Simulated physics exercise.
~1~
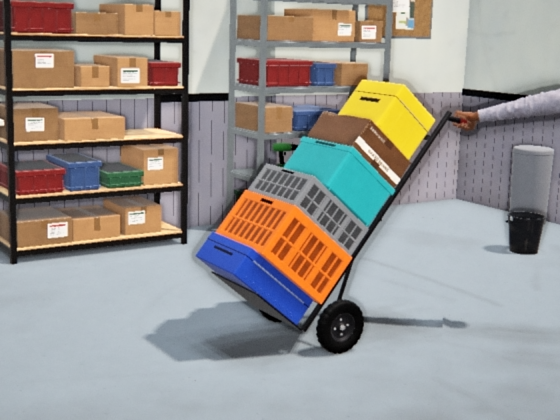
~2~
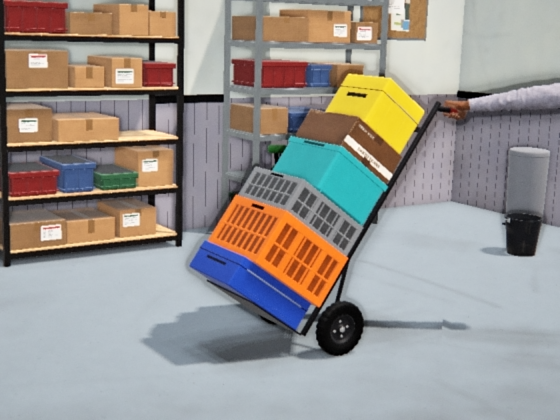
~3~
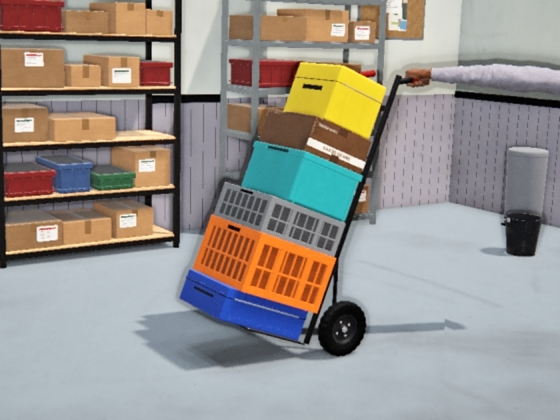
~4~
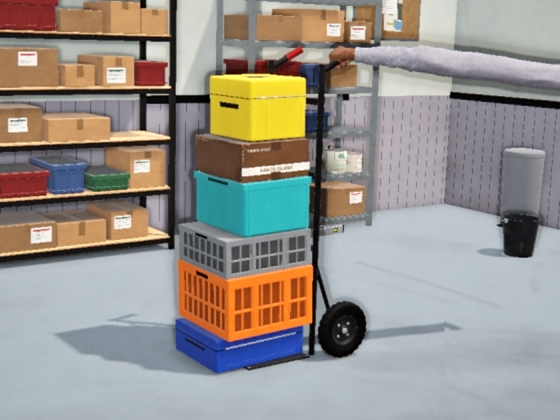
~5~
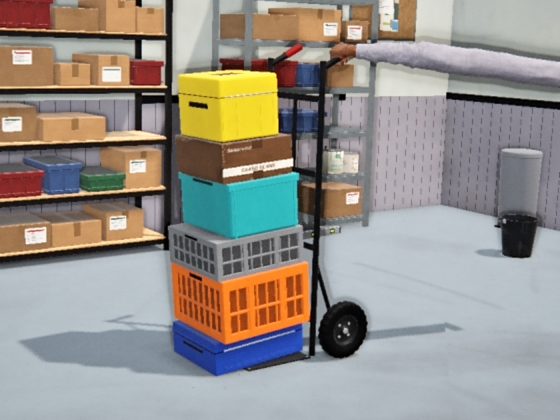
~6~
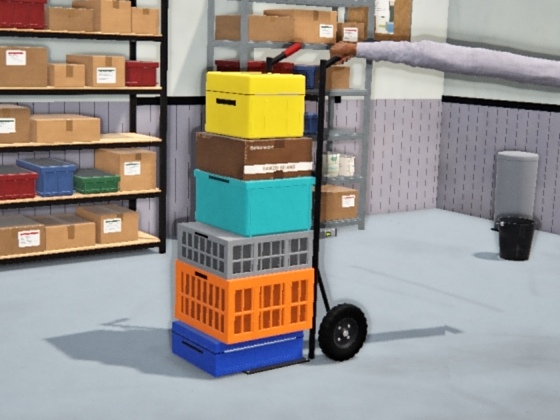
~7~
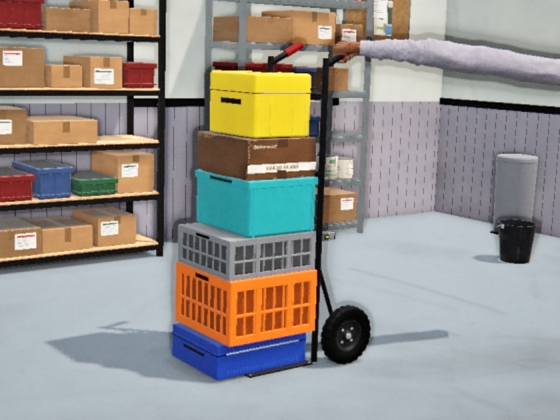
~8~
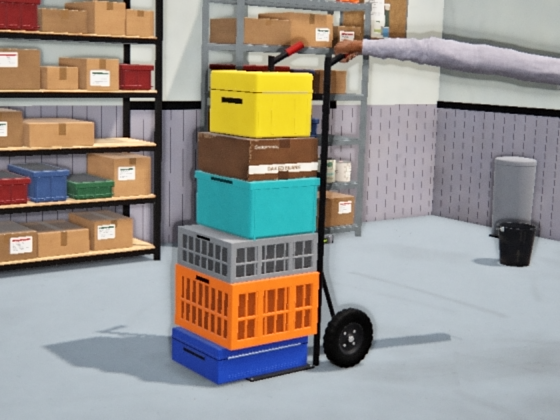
A hand truck stacked with six colourful boxes and crates starts tilted back toward a hand gripping its handle, then swings upright in a storage room; the stack rocks briefly, the upper boxes shifting left and back, and settles, still standing on the held truck.
